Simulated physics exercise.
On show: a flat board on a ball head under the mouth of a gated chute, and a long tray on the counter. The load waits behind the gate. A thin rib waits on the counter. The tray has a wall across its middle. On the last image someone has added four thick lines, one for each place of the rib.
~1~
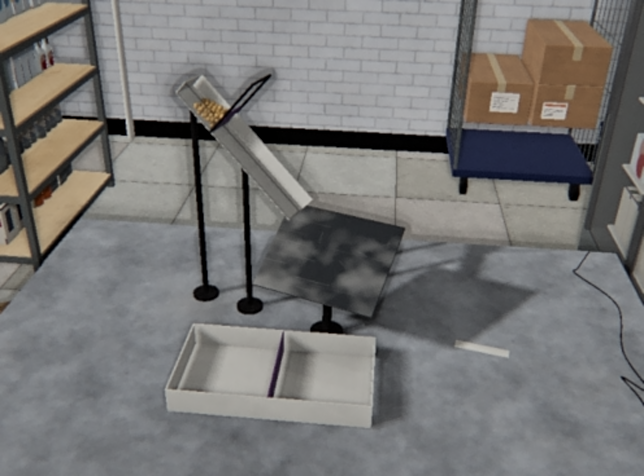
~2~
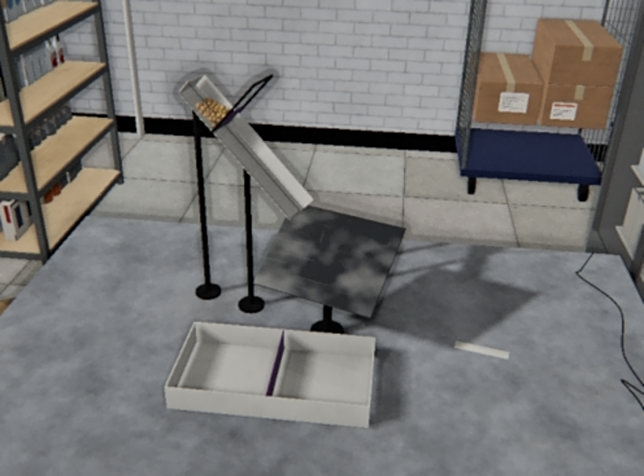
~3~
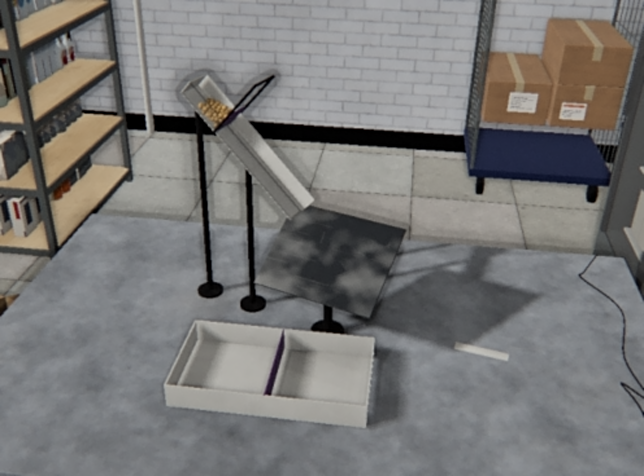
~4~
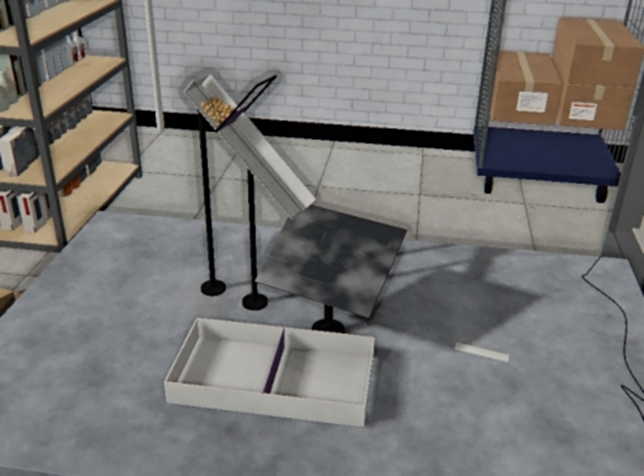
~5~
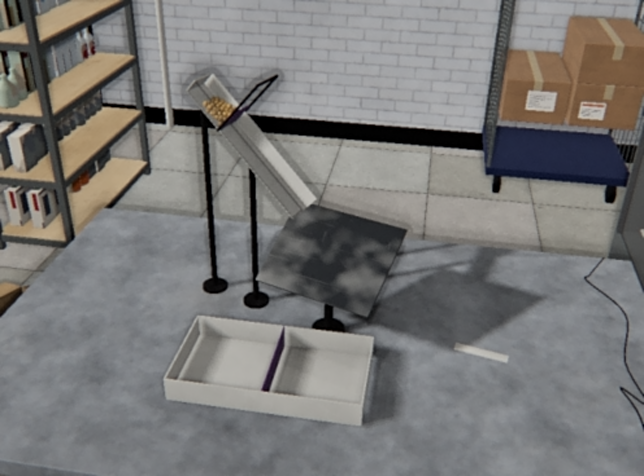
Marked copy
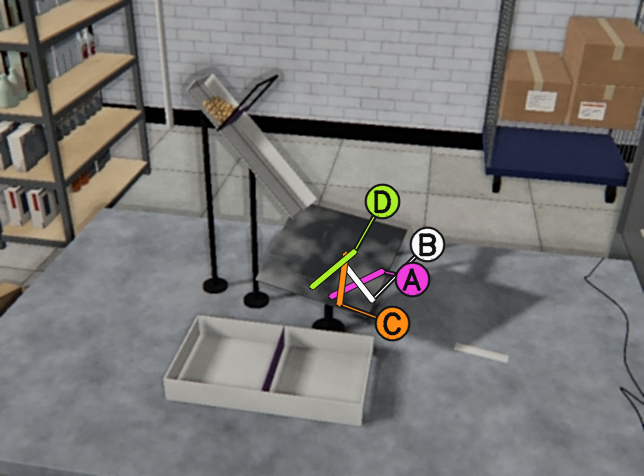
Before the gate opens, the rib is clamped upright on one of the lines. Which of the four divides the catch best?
Line D does it best.
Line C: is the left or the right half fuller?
The right half.
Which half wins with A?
More lands on the right.
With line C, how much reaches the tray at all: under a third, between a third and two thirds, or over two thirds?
Over two thirds.
On the marked copy, line A from (382, 271) to (331, 296); line B from (341, 261) to (372, 299); line C from (345, 254) to (339, 303); line D from (354, 251) to (312, 286).
For line A, of what is caught, just a few in the left half, almost all in the right.
For line B, of what is caught, just a few in the left half, almost all in the right.
For line C, of what is caught, just a few in the left half, almost all in the right.
For line D, of what is caught, roughly two thirds in the left half, roughly a third in the right.
